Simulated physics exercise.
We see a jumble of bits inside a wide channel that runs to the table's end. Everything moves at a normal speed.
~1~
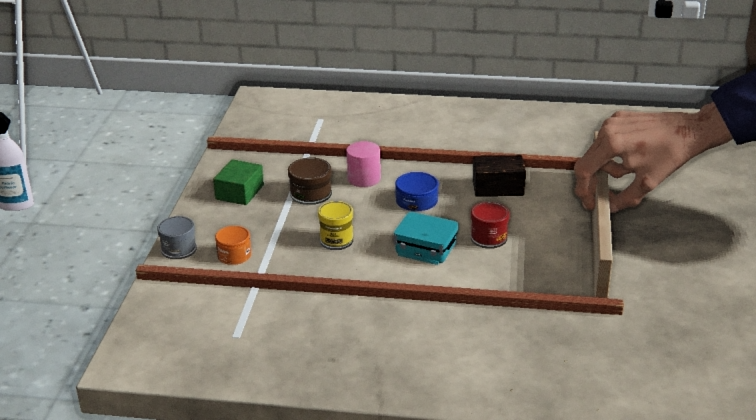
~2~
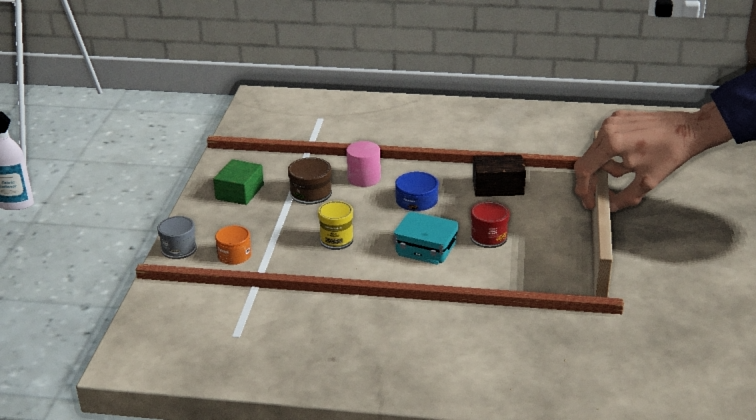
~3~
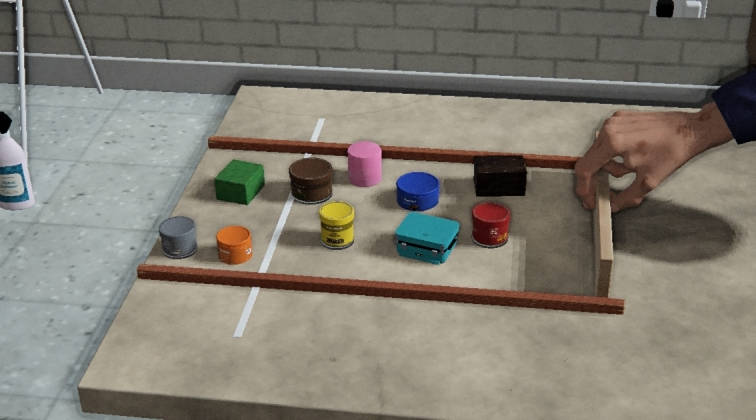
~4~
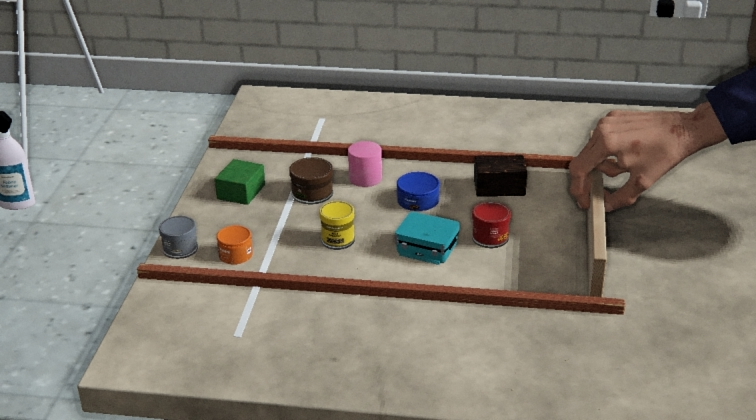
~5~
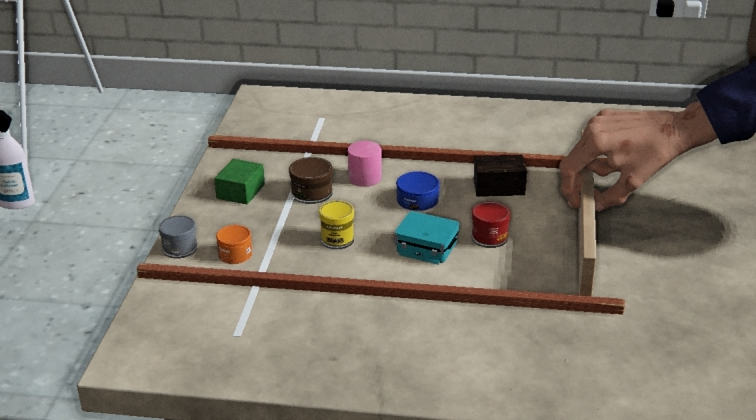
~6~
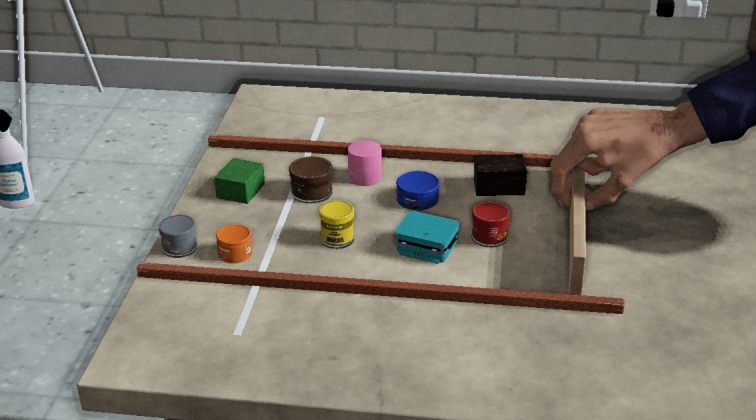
A hand held an upright wooden board between two reddish rails, then slid it a short way left toward the colourful tubs, tins and blocks, which stayed where they were on the tabletop.
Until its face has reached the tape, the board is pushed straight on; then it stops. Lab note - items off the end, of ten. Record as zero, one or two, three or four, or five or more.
I predict the table will hold on to all the pieces.
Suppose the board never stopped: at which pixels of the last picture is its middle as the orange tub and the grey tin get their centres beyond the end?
Near (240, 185) and (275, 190).
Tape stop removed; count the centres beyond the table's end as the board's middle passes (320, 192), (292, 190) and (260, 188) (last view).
Going through the three positions, you'd get 0, 0 and 2.
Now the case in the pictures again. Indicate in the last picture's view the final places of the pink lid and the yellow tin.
(239, 152), and the other (229, 210).
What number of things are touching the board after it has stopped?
It is in contact with 4.
Soon after, none off yet; grey tin at rest near (178, 236); green block at rest near (240, 180); orange tub at rest near (234, 244).
After that, none off yet; grey tin at rest near (178, 236); green block moving near (231, 180); orange tub at rest near (234, 244).
In the end, the number that fall off is zero.
